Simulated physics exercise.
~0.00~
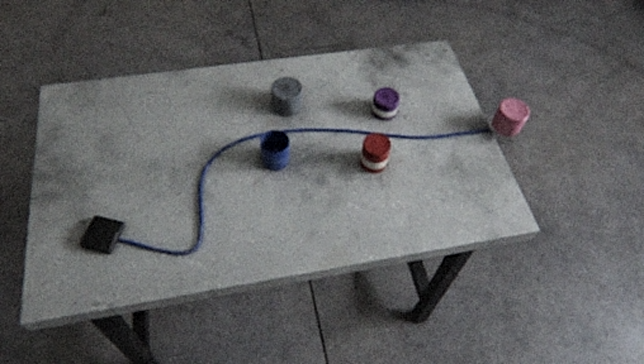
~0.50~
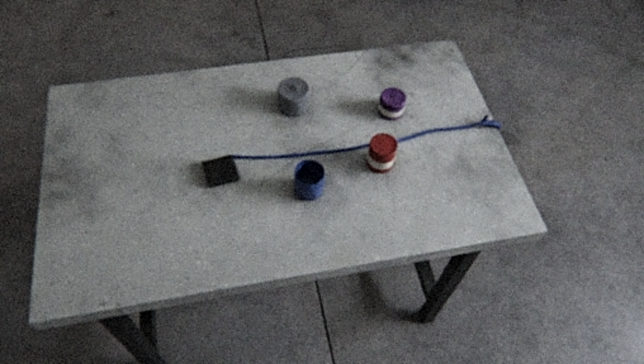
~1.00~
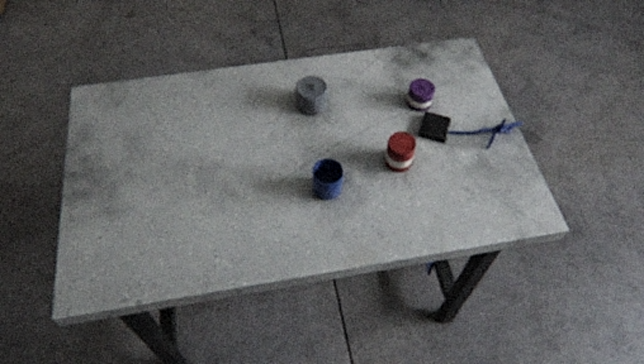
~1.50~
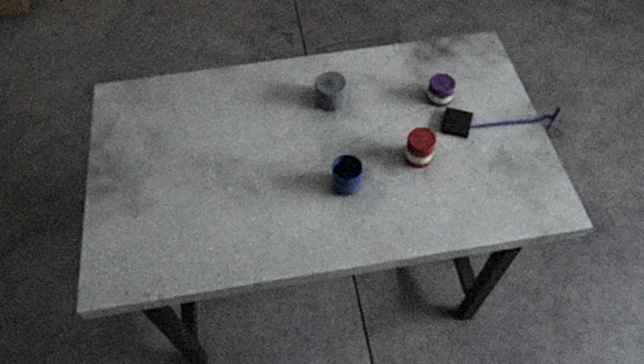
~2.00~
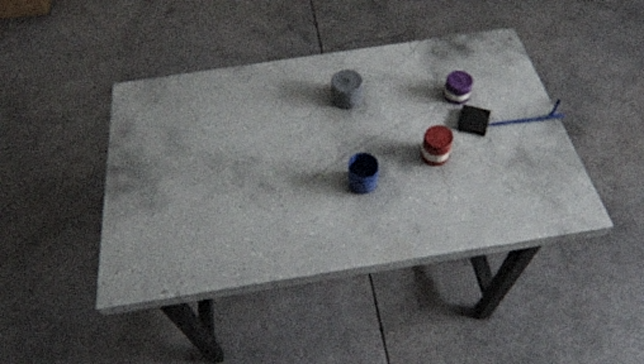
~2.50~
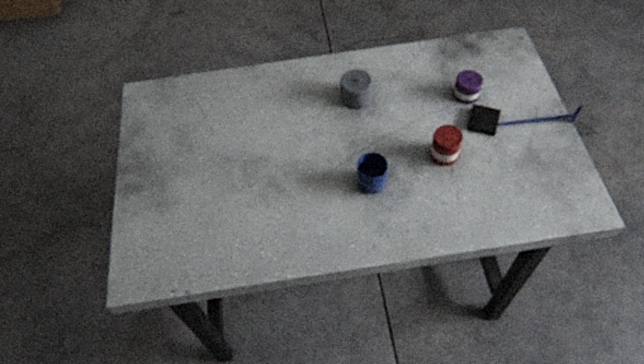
In the video, a pink container drops off a table's right edge as a blue cable pulls a black block rightward past several containers, shifting a blue cup slightly; the block stops near the purple and red ones, the cable's end hanging over the edge.
